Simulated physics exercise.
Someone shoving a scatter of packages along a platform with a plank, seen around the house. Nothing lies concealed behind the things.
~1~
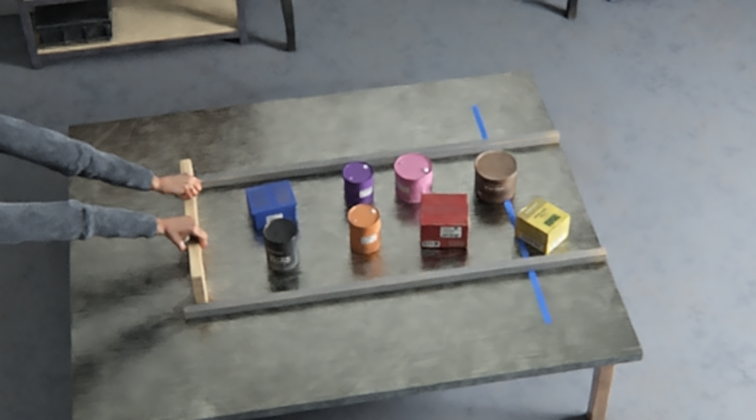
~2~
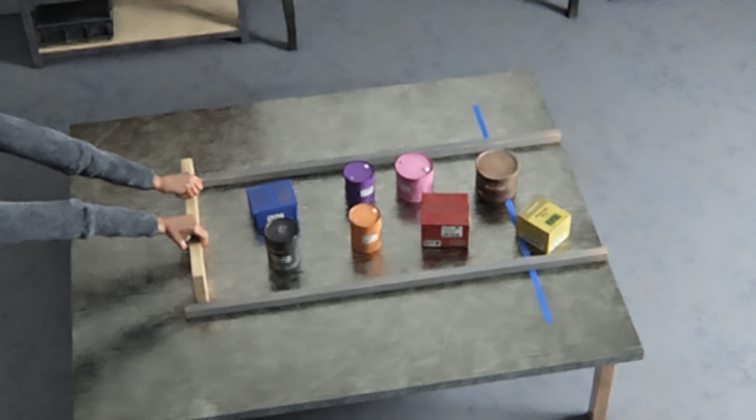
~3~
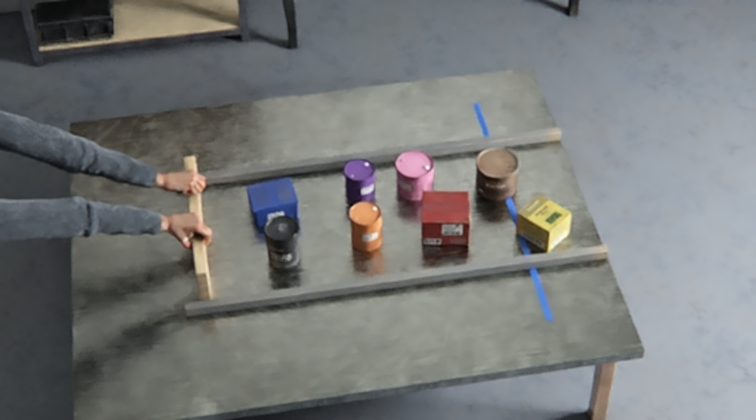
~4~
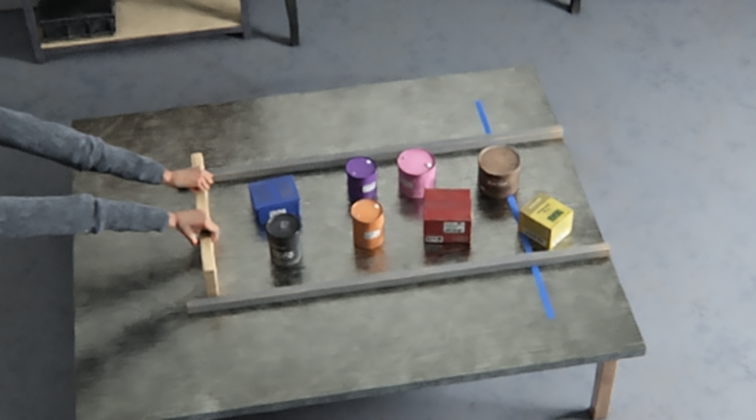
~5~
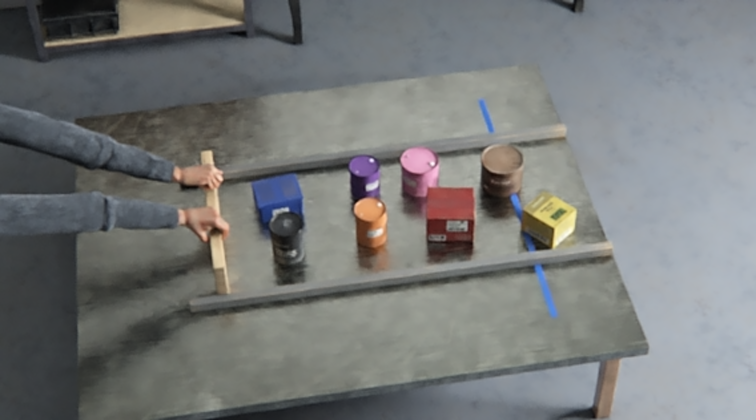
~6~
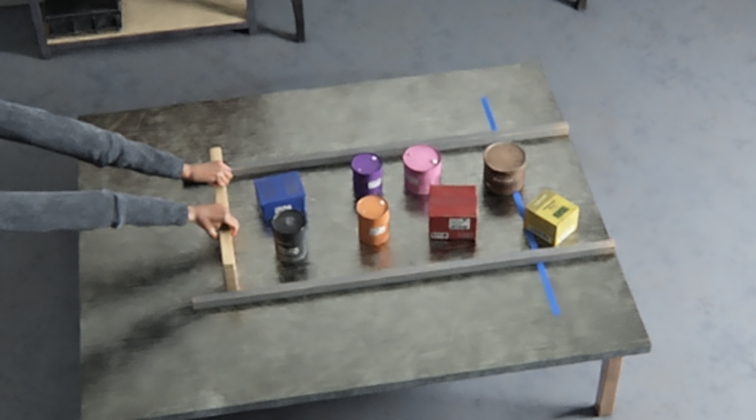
Two hands sliding a wooden plank slightly right between rails on a table, toward colourful cans and boxes near blue tape.
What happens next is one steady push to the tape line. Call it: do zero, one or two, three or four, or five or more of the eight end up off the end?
One or two end up off it.
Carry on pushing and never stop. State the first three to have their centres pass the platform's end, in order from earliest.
Yellow box, brown pail, red parcel.
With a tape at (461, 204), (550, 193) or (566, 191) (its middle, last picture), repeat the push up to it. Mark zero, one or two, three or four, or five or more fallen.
Taking the places in the order asked: None, then three to four, then three to four.
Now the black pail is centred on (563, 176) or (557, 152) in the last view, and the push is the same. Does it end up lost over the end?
For the black pail: It comes off, then it comes off.
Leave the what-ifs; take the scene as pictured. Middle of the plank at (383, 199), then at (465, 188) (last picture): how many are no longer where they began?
Moved so far: 7, later 8.
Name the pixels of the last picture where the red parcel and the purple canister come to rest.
First at (579, 198); second at (517, 140).
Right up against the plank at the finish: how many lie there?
That makes 4.
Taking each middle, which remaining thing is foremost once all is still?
Foremost, the brown pail.
A little later, none off yet; yellow box at rest near (551, 217); brown pail at rest near (504, 168); red parcel at rest near (453, 212).
Next, none off yet; yellow box at rest near (551, 217); brown pail shifted a little near (516, 168); red parcel shifted a little near (474, 208).
Later still, none off yet; yellow box shifted about its own width near (576, 216); brown pail shifted about its own width near (544, 169); red parcel shifted about its own width near (522, 202).
When it is over, the number that fall off is one or two; down, yellow box.
